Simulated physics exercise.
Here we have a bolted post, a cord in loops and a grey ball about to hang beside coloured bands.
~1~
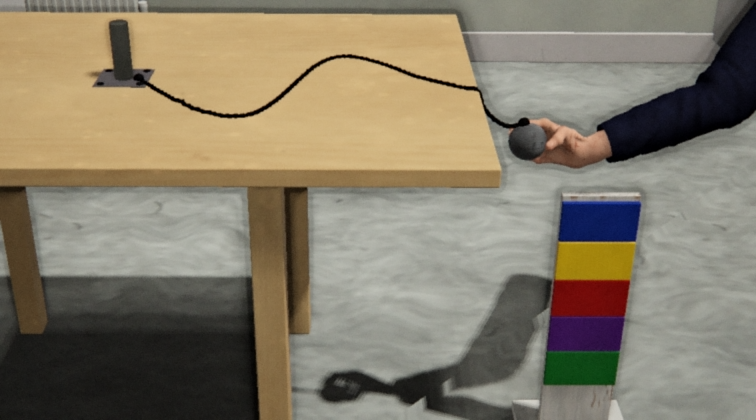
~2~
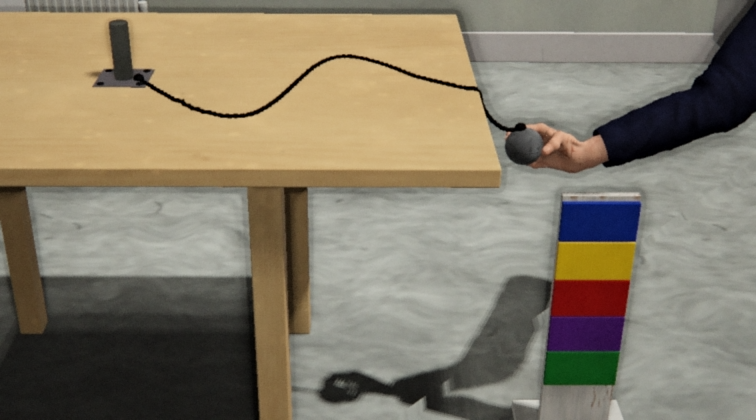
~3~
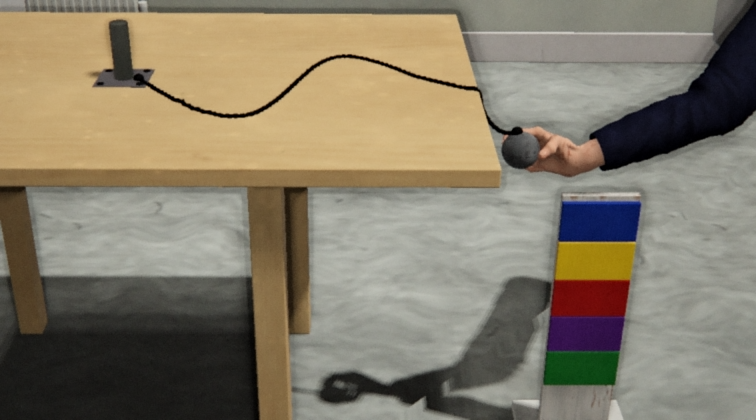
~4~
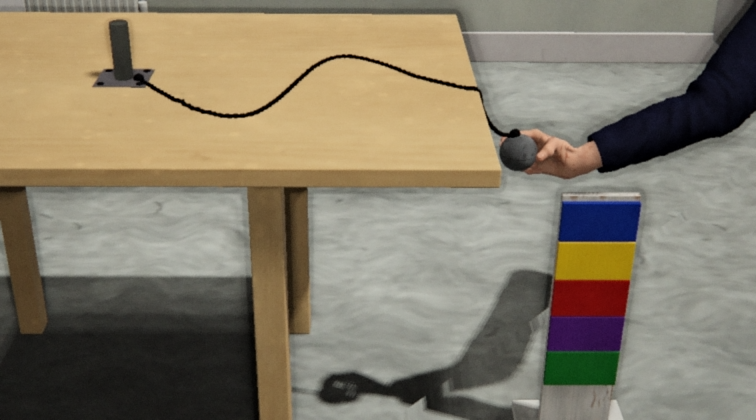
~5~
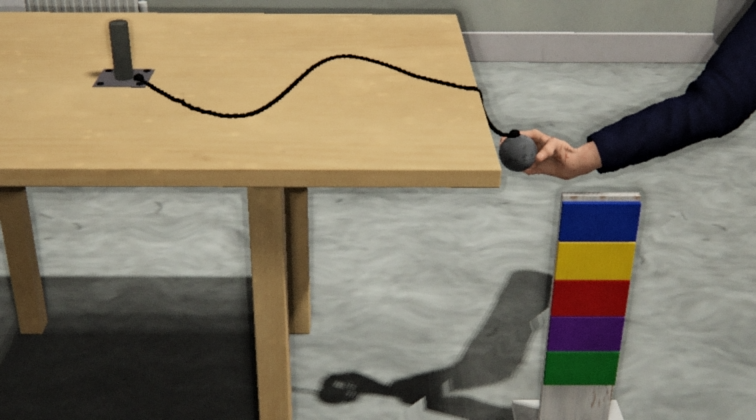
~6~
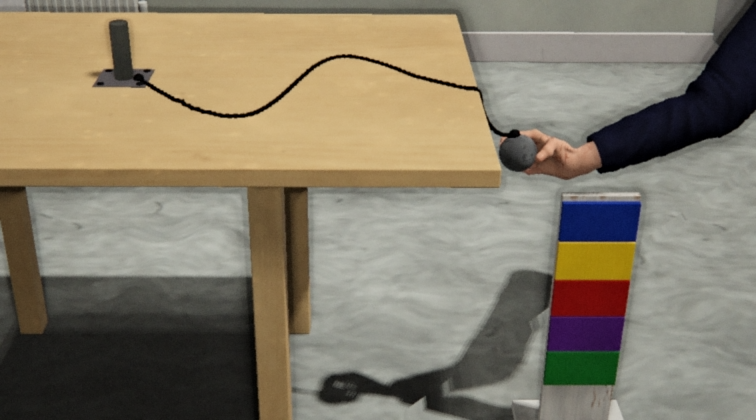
A hand holds a grey ball on a black cord, lowering it very slightly.
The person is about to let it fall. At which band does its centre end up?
Its centre hangs level with the purple band.
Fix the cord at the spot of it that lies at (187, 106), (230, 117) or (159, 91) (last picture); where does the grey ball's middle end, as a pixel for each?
The places are (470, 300), (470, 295) and (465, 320).
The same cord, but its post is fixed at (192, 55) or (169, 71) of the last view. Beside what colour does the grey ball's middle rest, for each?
Taking them in turn: Green; green.
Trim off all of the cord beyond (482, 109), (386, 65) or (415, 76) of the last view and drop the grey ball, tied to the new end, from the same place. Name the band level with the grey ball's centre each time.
Try by try: Red; none, it hangs higher; blue.
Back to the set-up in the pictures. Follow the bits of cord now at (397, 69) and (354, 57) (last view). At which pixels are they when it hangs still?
The first at (476, 180), the second at (479, 127).
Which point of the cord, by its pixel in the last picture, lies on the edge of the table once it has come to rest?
At (329, 59), roughly.
Soon after, ball near (485, 320); level with purple.
Then, ball near (451, 337); level with purple.
At rest, ball near (463, 336); level with purple. Its middle rests at the purple band.
